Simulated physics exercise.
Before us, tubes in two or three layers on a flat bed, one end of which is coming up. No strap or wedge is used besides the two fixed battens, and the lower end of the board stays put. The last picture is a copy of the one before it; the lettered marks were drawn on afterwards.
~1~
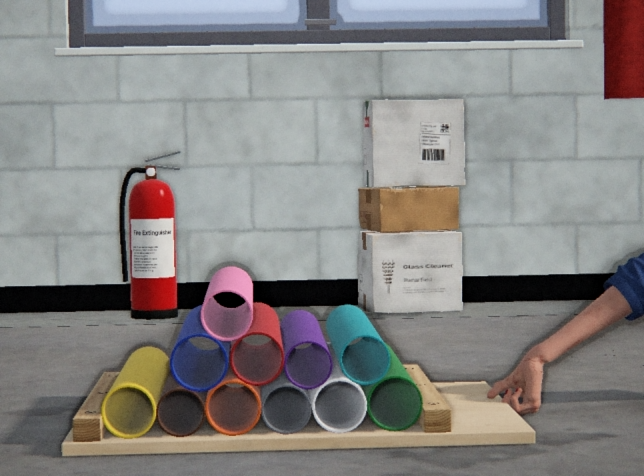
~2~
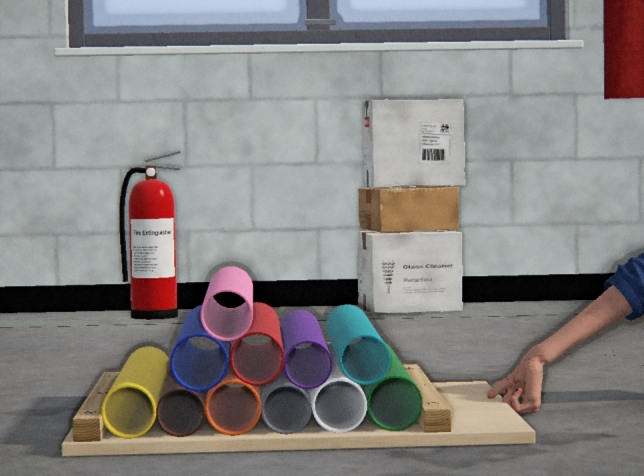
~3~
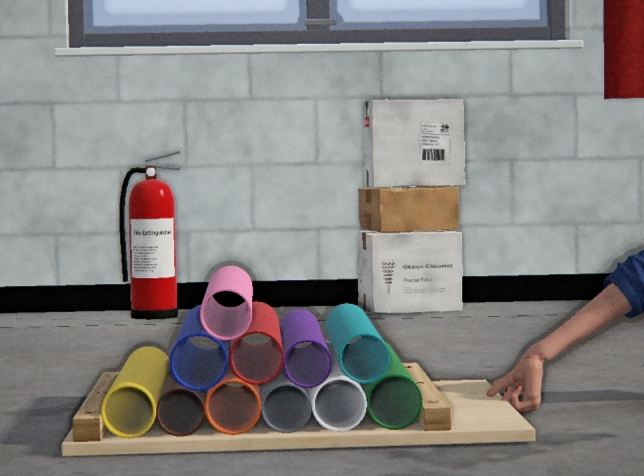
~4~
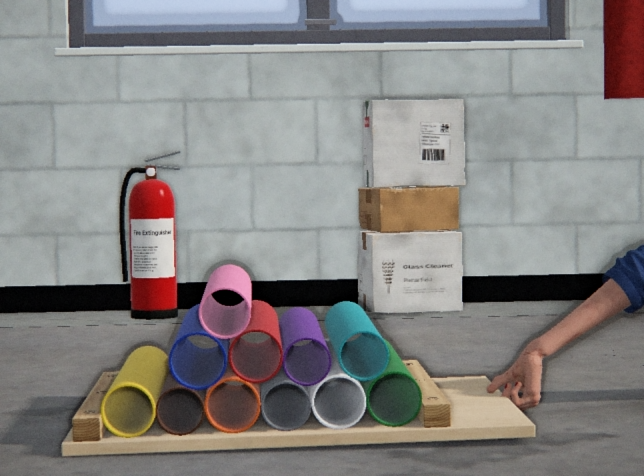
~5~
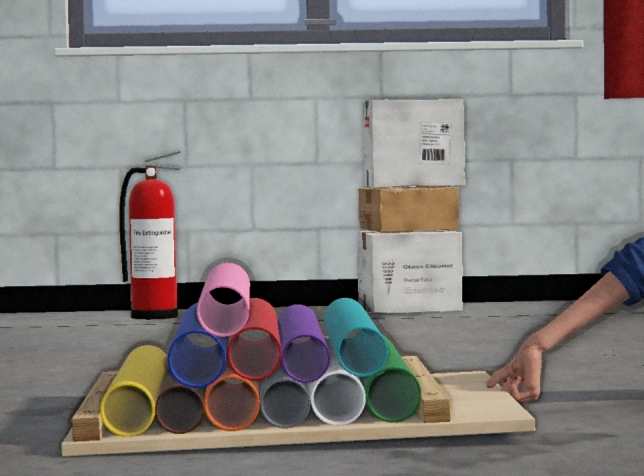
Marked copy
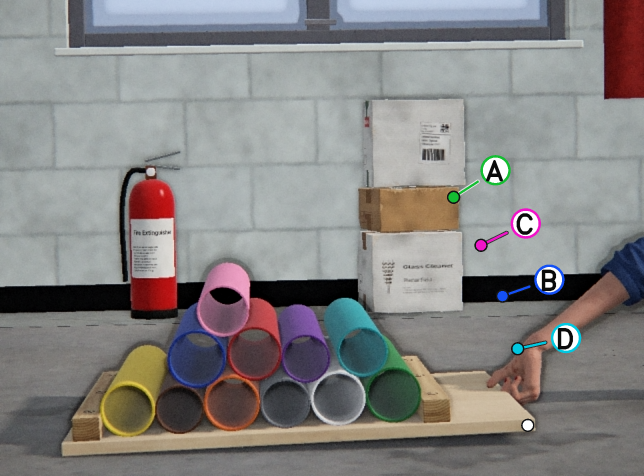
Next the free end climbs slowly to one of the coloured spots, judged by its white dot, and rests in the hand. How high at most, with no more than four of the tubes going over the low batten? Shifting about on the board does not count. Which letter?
No higher than C.
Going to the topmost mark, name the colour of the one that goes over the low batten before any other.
First is the blue one.
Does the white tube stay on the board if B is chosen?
The white tube: Yes.
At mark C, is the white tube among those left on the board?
Yes.
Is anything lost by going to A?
Yes.
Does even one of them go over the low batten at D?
At D: No.
On the marked copy, A at (454, 198); B at (503, 296); C at (481, 245); D at (518, 349); the white dot at (528, 425).
Taking C. A third of the way, board at 17°.
Two thirds of the way, board at 25°.
When it is over, board at 25°, two over the low batten (blue, pink).
As for the rest, A five over the low batten; B one over the low batten (blue); D none over the low batten.
